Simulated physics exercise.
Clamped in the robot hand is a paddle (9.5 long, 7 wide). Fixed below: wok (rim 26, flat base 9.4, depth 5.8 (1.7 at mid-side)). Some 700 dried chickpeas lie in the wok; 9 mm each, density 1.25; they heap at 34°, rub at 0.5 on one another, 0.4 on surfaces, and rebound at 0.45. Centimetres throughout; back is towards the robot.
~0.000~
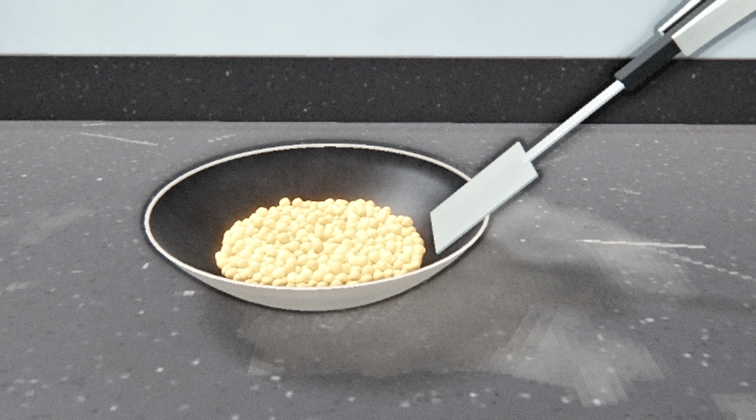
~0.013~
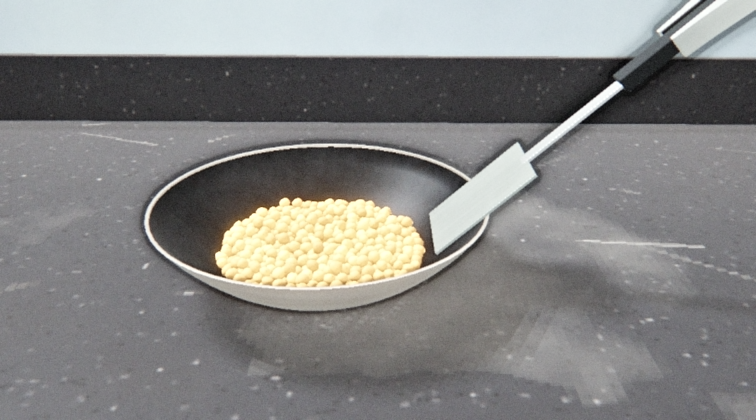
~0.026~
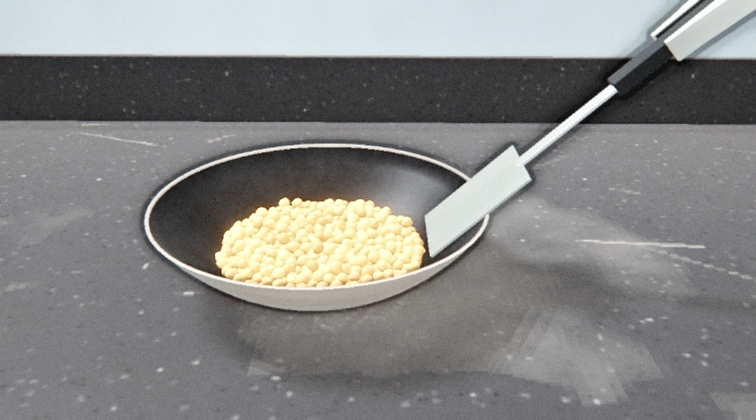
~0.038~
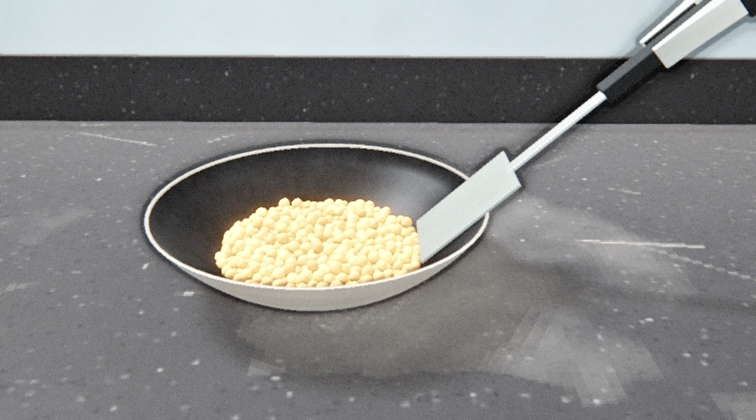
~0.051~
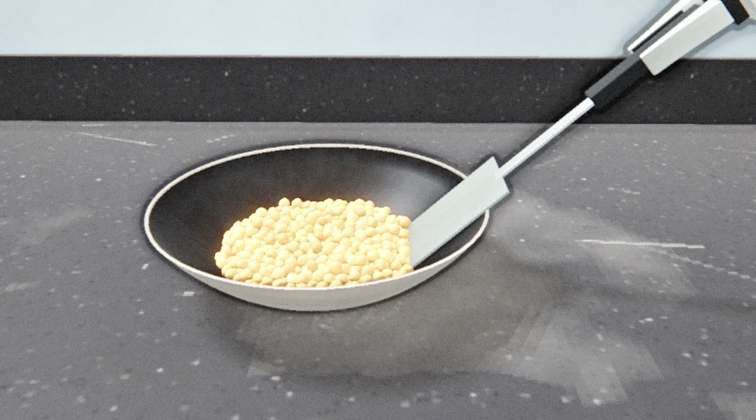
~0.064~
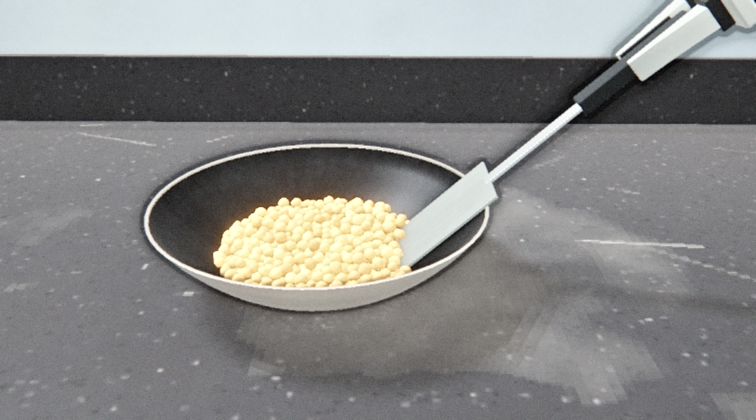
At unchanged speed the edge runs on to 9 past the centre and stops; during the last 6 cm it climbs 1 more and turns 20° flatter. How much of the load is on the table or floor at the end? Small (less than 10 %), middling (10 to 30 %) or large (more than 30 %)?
Answer: Middling; 10 to 30 % of the dried chickpeas finish on the table or floor.
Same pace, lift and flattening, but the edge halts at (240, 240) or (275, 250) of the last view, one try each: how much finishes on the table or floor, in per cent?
About 0 and 0 per cent.
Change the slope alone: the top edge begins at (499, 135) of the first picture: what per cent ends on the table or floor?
Some 20 per cent.
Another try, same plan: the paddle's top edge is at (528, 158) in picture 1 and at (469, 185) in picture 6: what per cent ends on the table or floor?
About 30 per cent.
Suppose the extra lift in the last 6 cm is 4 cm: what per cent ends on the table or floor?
About 10 per cent.
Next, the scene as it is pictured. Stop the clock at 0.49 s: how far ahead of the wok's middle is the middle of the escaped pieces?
Some 16 cm.
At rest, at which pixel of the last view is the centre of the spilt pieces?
At about (95, 264).
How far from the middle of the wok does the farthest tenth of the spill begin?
Some 25 cm.
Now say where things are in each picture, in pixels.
Paddle top edge at (528, 158), sloping 43°; upper third of the load around (328, 239), from x 220 to 420, top at y 205; 699 in the wok, in the first picture.
Paddle top edge at (527, 158), sloping 43°; upper third of the load around (328, 239), from x 220 to 420, top at y 205, in the second picture.
Paddle top edge at (521, 162), sloping 43°; upper third of the load around (328, 239), from x 220 to 420, top at y 205, in the third picture.
Paddle top edge at (512, 168), sloping 43°; upper third of the load around (327, 239), from x 220 to 420, top at y 205, in the fourth picture.
Paddle top edge at (501, 174), sloping 43°; upper third of the load around (327, 239), from x 220 to 415, top at y 205, in the fifth picture.
Paddle top edge at (490, 179), sloping 43°; upper third of the load around (321, 238), from x 220 to 410, top at y 200; 699 in the wok, in the sixth picture.
After 0.16 s, sloping 43°, highest piece 4 above the table; 699 in the wok.
After 0.25 s, sloping 37°, highest piece 7 above the table; 699 in the wok.
After 0.49 s, sloping 23°, highest piece 7 above the table; 573 in the wok, 115 on the table or floor, 11 on the blade or in flight.
After 1.54 s, sloping 23°, highest piece 6 above the table; 573 in the wok, 126 on the table or floor.
At rest, 573 in the wok, 126 on the table or floor. That is 18 % on the table or floor.
